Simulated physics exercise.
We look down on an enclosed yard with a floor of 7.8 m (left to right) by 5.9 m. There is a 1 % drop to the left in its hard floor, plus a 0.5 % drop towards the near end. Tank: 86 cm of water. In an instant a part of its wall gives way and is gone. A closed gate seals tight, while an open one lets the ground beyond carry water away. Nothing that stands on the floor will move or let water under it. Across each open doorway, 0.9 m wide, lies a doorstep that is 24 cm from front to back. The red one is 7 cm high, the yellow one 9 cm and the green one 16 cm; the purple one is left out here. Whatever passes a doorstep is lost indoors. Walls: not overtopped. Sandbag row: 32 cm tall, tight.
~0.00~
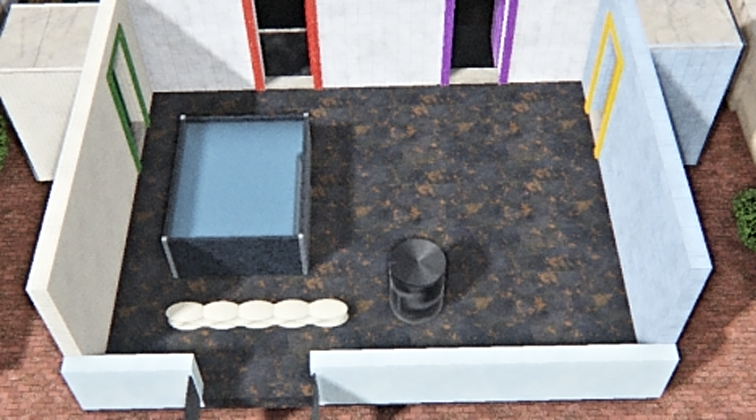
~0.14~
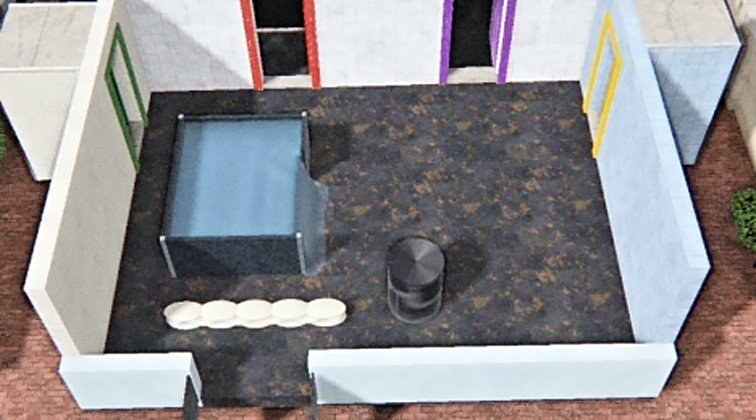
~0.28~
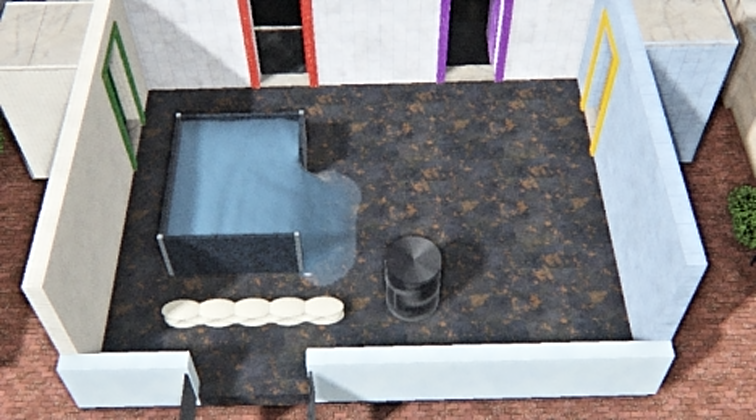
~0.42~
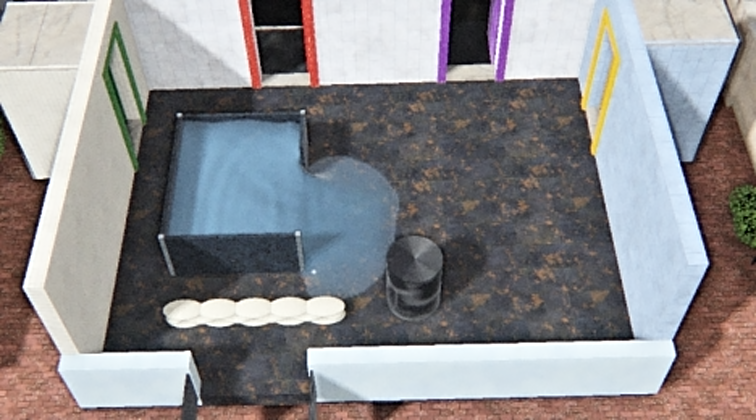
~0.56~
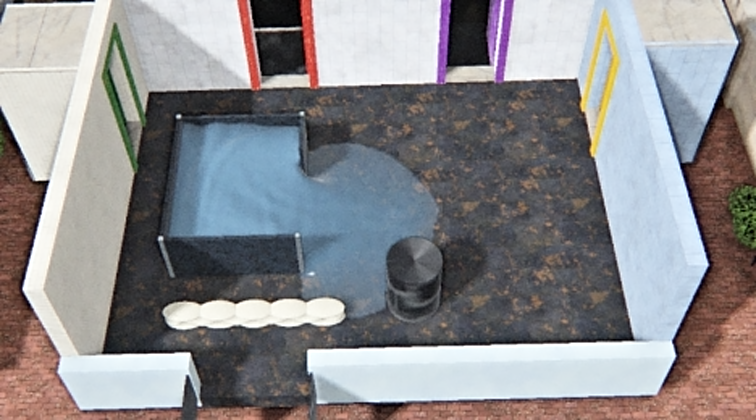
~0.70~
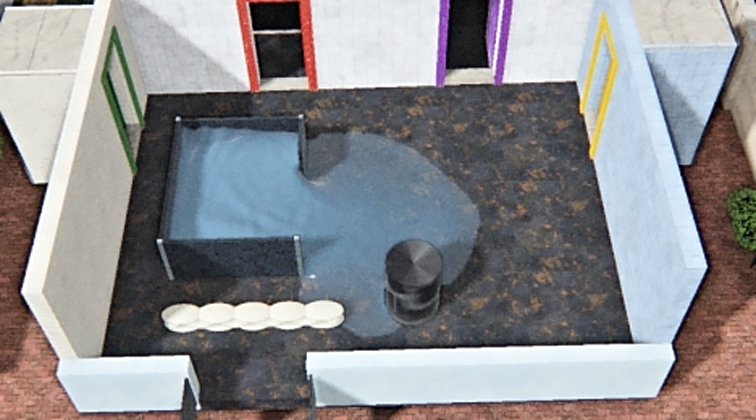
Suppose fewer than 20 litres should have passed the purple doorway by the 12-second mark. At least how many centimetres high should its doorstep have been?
I would say at least 9.5 cm.
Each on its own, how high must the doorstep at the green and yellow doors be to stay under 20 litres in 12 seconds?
You'd want about 15 centimetres at green and about 17 centimetres at yellow.
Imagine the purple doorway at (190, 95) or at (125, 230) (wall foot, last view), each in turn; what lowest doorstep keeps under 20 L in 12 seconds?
About 12.5 cm for the first and 14.0 cm for the second.
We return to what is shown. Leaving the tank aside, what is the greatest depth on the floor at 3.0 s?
36 cm.
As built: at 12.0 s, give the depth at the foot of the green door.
About 16.5 centimetres deep.
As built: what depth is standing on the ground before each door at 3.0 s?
Lab note, depth in cm: Red 0; yellow 20; purple 5; green 0.
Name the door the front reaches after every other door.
Answer: Green.
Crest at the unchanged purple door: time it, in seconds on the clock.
Around 4.0 seconds.
After 1.4 s water covers 45 % of the floor, deepest (49 cm) near (394, 284); it has not reached the purple door.
After 3.0 s water covers 65 % of the floor, deepest (36 cm) near (635, 360); 5 cm at the purple door, 0 litres in over its 15 cm doorstep.
After 12.0 s water covers 95 % of the floor, deepest (22 cm) near (96, 388); 5 cm at the purple door, 1 litre in over its 15 cm doorstep.
At the purple door as built, the water arrived by 1.8 s and peaked near 16 cm at 4.0 s.
With a doorstep of 7.5 cm, 39 litres would have come in within the 12 s; with 10.5 cm, 12 litres. So under 20 litres takes about 9.5 cm.
